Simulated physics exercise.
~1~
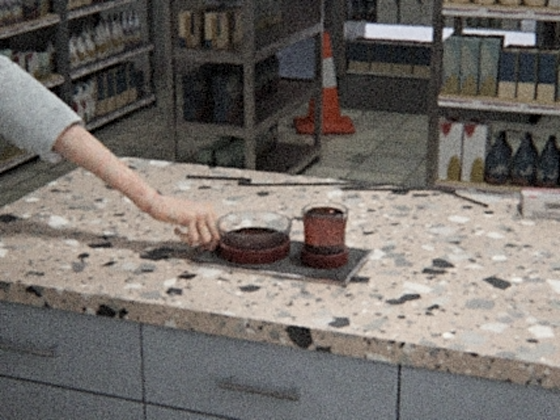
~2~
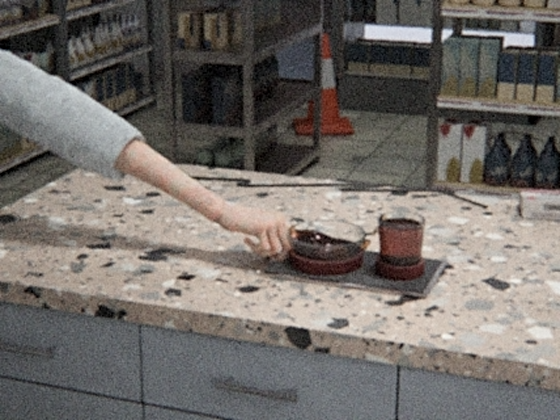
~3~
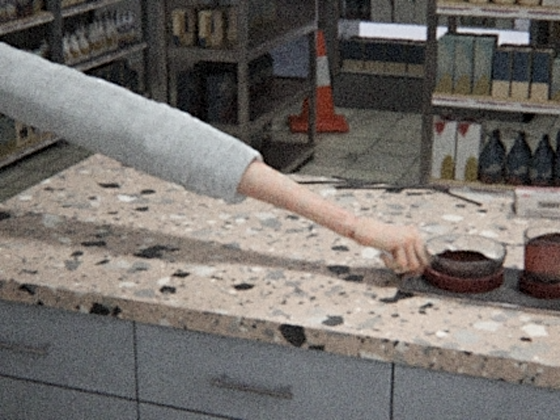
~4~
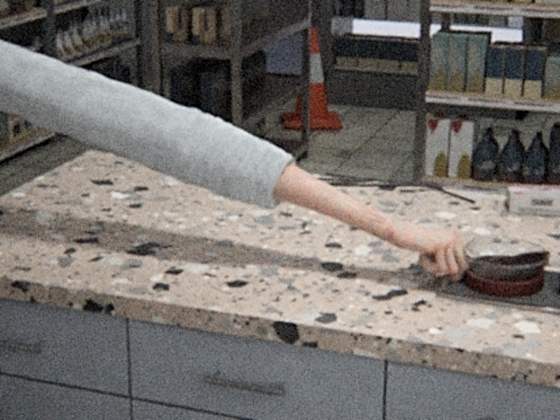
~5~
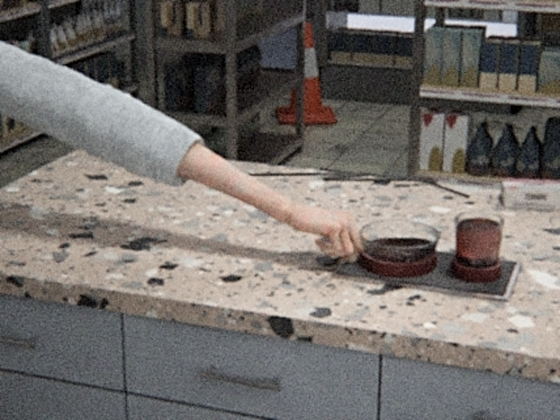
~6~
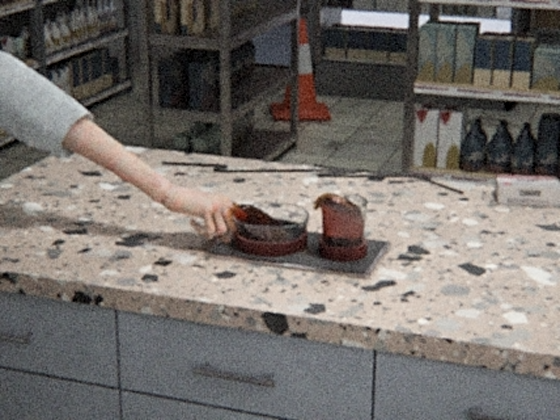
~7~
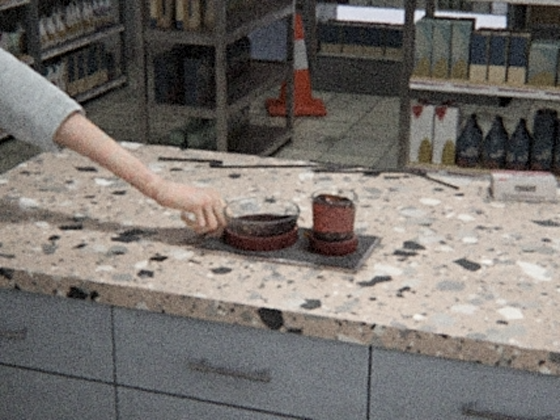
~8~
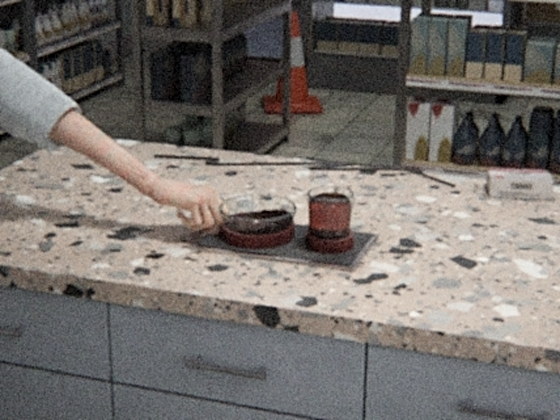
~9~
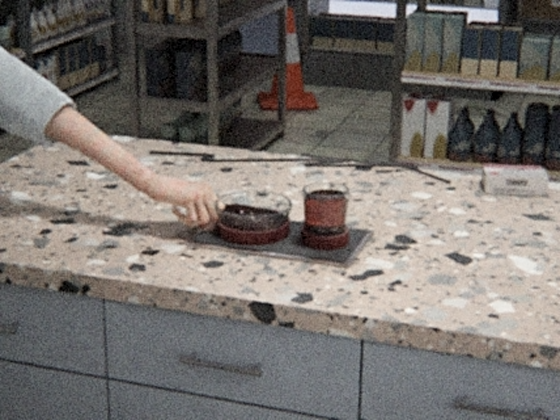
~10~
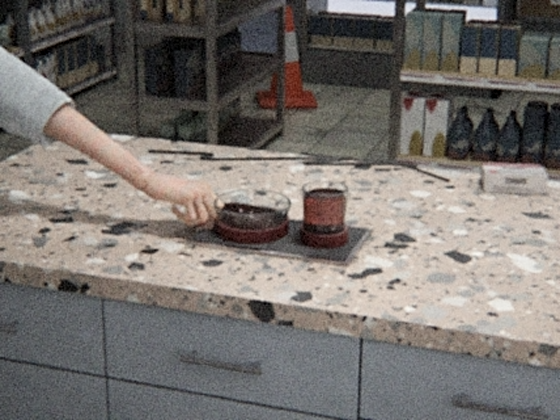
A dark tray carrying a round glass bowl on the left and a drinking glass on the right, both holding dark tea in reddish holders, sits on a speckled pinkish counter above grey drawers, seen from the front and slightly above. Behind stand stocked shelves and an orange traffic cone. A hand in a pale grey sleeve pushes the tray far to the right, then pulls it back left. The tea tilts and slops over the rims of both vessels as the tray slows. Finally the tray rests near where it began, both vessels upright, the hand still beside the bowl.
